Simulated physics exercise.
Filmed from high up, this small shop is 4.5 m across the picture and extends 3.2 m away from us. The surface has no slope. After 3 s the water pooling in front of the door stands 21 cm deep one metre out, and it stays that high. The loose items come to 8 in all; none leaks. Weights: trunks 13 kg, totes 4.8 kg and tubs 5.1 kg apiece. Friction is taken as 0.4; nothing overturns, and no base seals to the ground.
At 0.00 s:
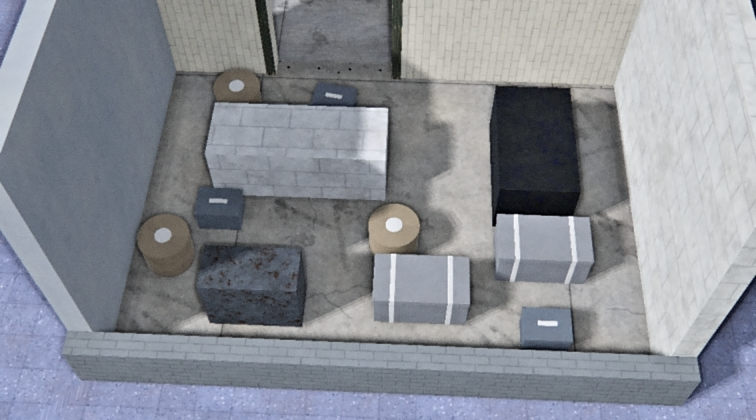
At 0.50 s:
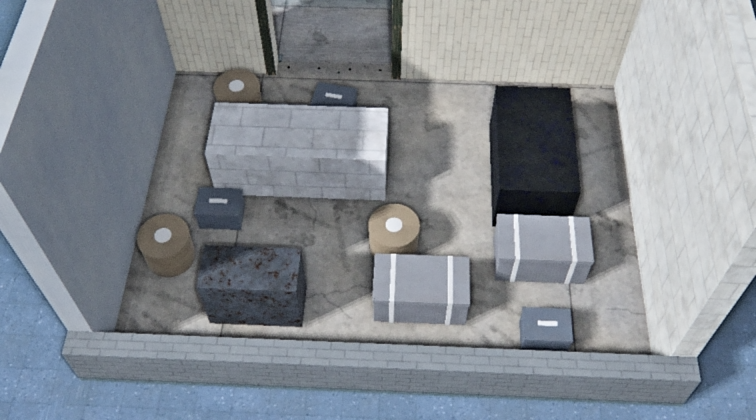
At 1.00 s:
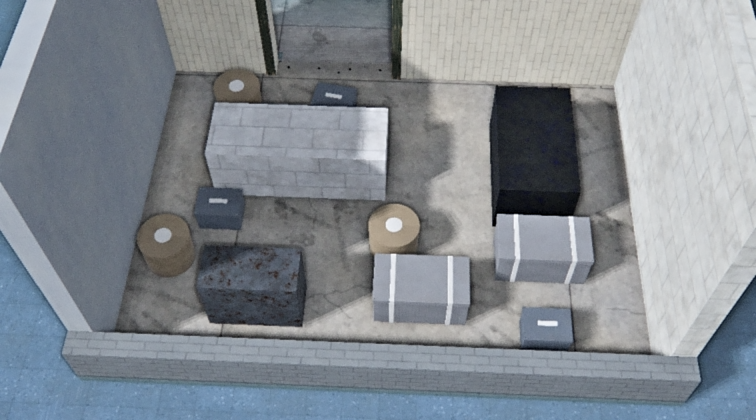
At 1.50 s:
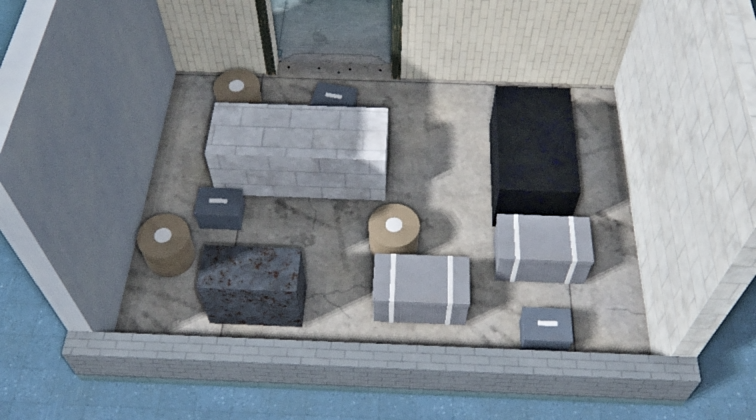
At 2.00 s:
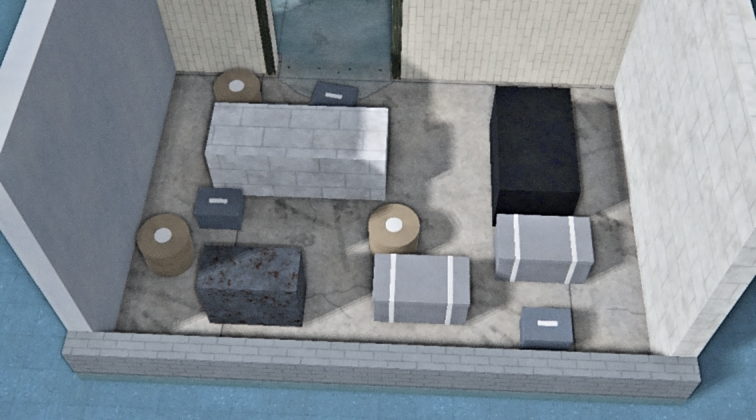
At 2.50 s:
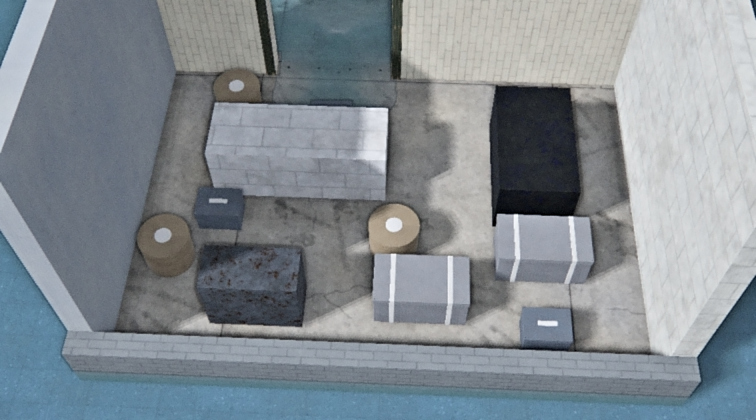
Blue water covered the ground outside and edged in through the back doorway, then a small grey tote near it slipped out of sight behind the pale brick-patterned block while everything else stayed put.
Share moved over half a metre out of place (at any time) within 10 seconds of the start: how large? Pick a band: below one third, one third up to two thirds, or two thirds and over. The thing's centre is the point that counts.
The share is one third up to two thirds.
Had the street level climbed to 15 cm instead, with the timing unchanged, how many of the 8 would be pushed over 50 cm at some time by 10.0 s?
Then 4 of them.
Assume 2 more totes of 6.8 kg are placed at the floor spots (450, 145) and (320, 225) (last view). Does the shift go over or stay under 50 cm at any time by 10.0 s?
Order as asked: Farther and not as far.
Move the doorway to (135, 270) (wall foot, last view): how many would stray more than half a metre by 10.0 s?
In that case the number is 6.
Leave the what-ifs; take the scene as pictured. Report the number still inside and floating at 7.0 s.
I'd say 3 of them.
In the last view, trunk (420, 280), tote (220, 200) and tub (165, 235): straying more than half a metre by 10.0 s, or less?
In that order: Over, less, past it.
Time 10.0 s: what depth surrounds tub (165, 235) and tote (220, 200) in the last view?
First about 12 cm, second about 5 cm.
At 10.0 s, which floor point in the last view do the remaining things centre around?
Close to (338, 263).
After 3.5 s 0 of 8 are over 50 cm from their spots; 1 afloat.
After 4.5 s 0 of 8 are over 50 cm from their spots; 1 afloat.
After 7.0 s 3 of 8 are over 50 cm from their spots; 3 afloat.
After 10.0 s 4 of 8 are over 50 cm from their spots, and 4 have been at some point; 8 afloat.
